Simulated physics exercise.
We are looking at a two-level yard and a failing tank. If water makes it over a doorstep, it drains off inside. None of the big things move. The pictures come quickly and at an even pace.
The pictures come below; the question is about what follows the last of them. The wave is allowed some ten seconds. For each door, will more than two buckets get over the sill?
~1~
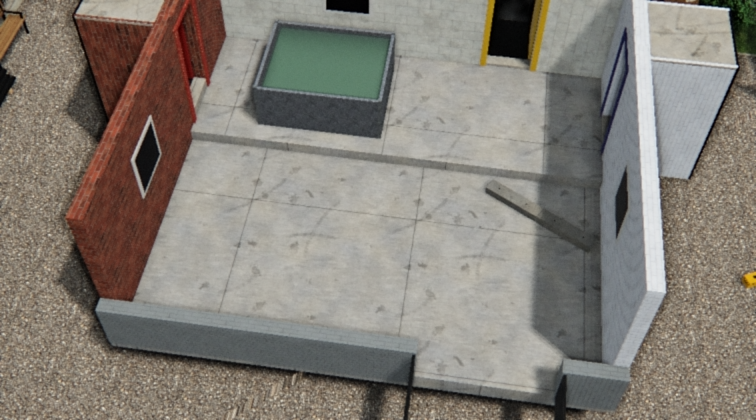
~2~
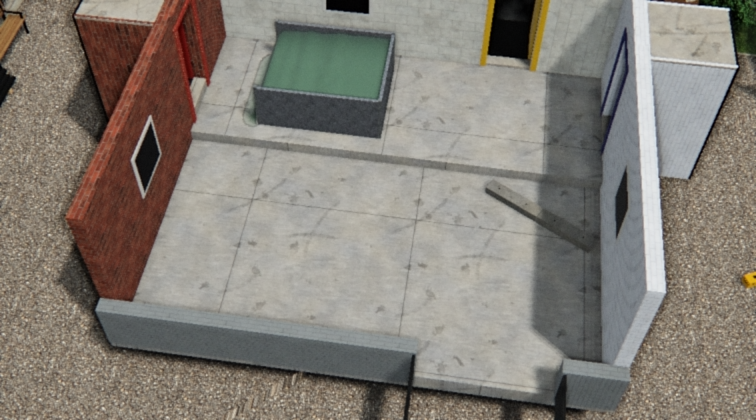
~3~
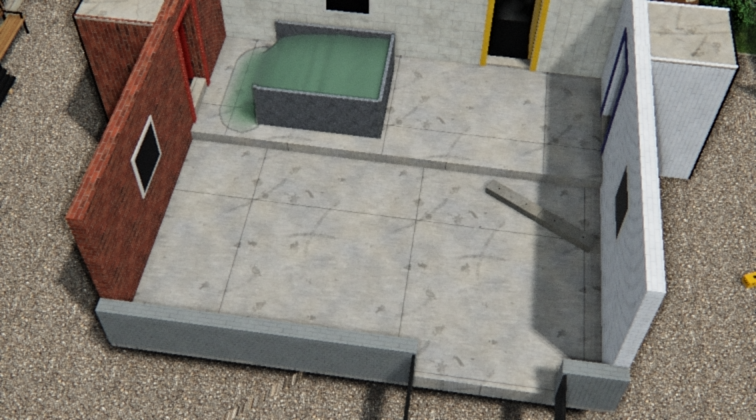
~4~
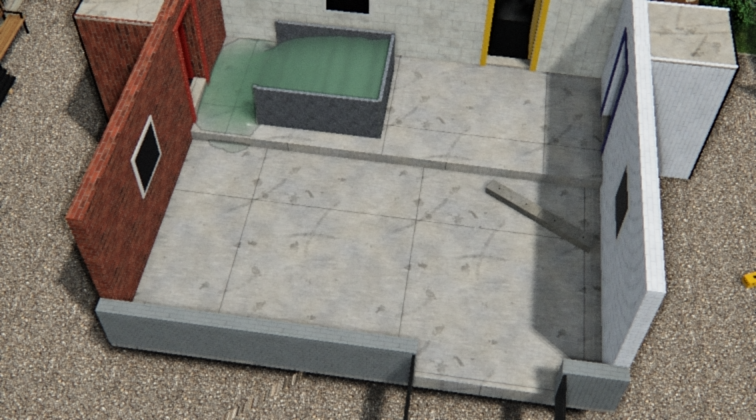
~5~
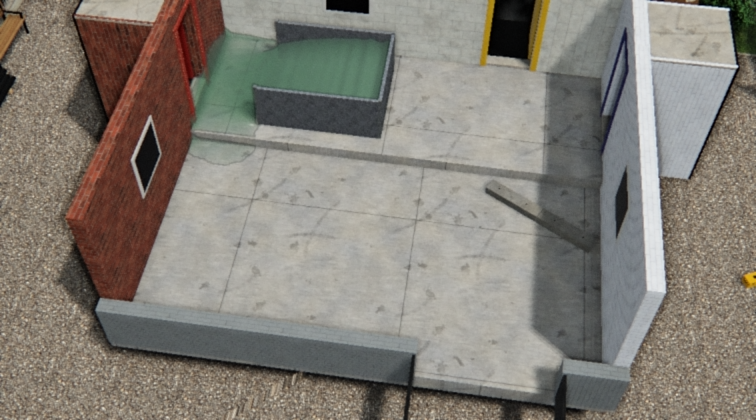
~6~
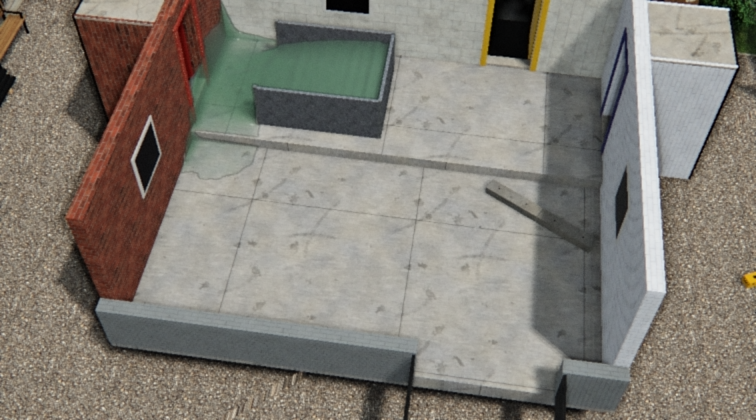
The blue door: Yes, more than two; the red door: Yes, more than two; the yellow door: No, two or fewer.
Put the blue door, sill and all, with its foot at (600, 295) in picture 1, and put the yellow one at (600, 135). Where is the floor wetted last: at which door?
The one in blue.
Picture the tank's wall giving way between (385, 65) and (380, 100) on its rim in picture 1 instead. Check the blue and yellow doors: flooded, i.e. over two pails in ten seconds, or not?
Blue: Past the mark; yellow: Past the mark.
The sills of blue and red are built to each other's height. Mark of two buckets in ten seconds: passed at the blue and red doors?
Blue falls short of it; red overshoots the limit.
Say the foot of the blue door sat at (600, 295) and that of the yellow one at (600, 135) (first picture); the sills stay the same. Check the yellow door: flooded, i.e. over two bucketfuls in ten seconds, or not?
Taken on its own, the yellow door goes beyond the limit.
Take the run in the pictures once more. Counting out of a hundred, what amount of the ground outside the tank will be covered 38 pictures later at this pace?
Share estimate: About 75 per cent.
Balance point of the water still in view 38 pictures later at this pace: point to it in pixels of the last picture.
(339, 181).
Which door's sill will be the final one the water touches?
The blue door.
A moment on, water covers 10 % of the floor; the blue door not reached, the red door far over two buckets in, the yellow door not reached.
Next, water covers 25 % of the floor; the blue door not reached, the red door far over two buckets in, the yellow door not reached.
Then, water covers 45 % of the floor; the blue door under two buckets in, the red door far over two buckets in, the yellow door wet at the sill, nothing in.
Later, water covers 75 % of the floor; the blue door over two buckets in, the red door far over two buckets in, the yellow door wet at the sill, nothing in.
In the end, water covers 85 % of the floor; the blue door over two buckets in, the red door far over two buckets in, the yellow door wet at the sill, nothing in.
